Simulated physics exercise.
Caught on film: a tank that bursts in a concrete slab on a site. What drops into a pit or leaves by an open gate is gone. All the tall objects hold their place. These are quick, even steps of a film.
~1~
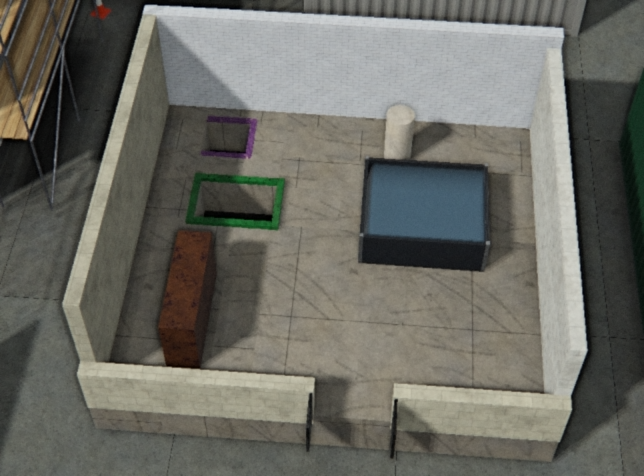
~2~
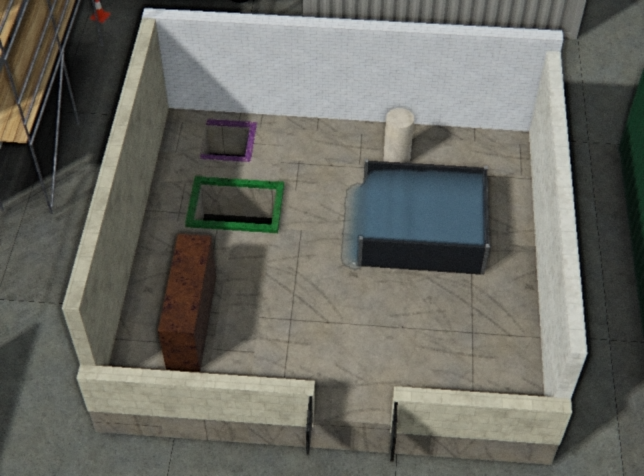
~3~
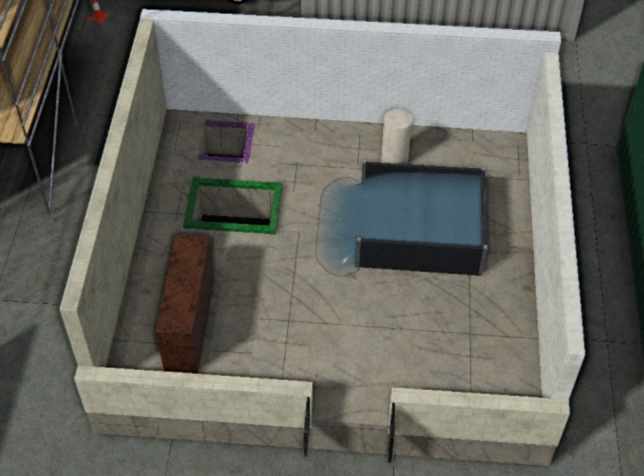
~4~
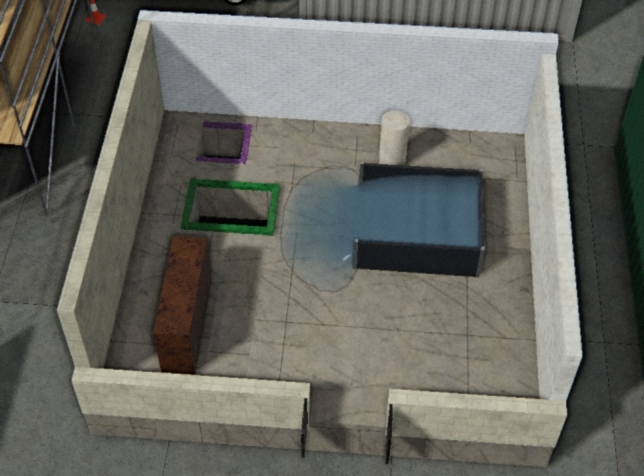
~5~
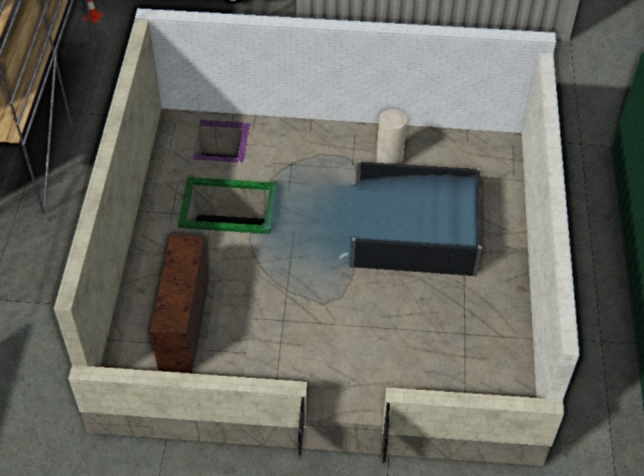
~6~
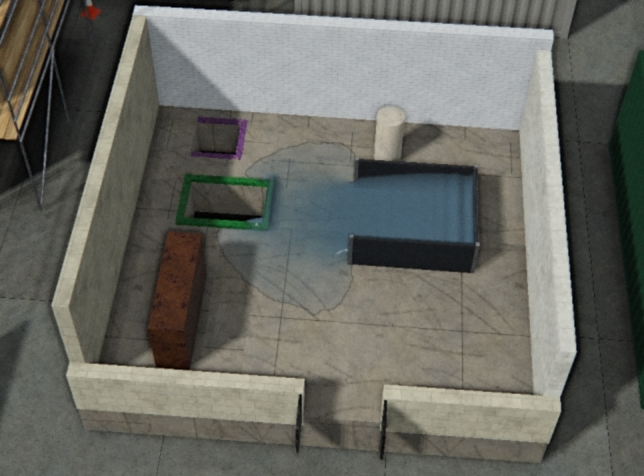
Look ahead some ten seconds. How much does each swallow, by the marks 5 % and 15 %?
The gate takes under 5 %; the green pit takes over 15 %; the purple pit takes over 15 %.
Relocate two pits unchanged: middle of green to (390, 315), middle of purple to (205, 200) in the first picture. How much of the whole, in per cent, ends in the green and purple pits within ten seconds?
Per cent: Green 0, purple 40.
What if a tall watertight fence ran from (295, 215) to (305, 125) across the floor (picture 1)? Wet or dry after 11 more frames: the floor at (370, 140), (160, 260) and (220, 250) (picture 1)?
In turn: Wet, covered, flooded.
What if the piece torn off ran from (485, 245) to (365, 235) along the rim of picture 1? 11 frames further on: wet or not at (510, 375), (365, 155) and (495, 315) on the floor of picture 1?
In turn: Covered, dry, covered.
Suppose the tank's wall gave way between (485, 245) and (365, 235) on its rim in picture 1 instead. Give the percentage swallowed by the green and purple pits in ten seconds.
Parts in a hundred: Green 0, purple 2.
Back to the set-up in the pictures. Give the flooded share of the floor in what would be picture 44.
Close to 70 %.
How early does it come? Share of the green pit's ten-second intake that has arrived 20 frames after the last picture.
Roughly 100 per cent.
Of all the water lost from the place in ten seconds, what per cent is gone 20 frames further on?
About 55 per cent.
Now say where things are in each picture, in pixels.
The first picture shows the open tank at (425, 203) is whole and still.
In the second picture, the front is at a hidden place, out from the gap at (364, 219).
In the third picture, water pours out at (362, 221) and has run to (345, 181).
In the fourth picture, the front is at (309, 280), out from the gap at (360, 222).
In the fifth picture, the front is at (274, 181), out from the gap at (357, 221).
In the sixth picture, the front is at (222, 239), out from the gap at (355, 219).
A moment on, water covers 30 % of the floor; the gate 0 %, the green pit 7 %, the purple pit 1 %.
Next, water covers 40 % of the floor; the gate 0 %, the green pit 13 %, the purple pit 4 %.
Then, water covers 50 % of the floor; the gate 0 %, the green pit 17 %, the purple pit 9 %.
Later, water covers 70 % of the floor; the gate 1 %, the green pit 17 %, the purple pit 18 %.
In the end, water covers 90 % of the floor; the gate 2 %, the green pit 17 %, the purple pit 25 %.
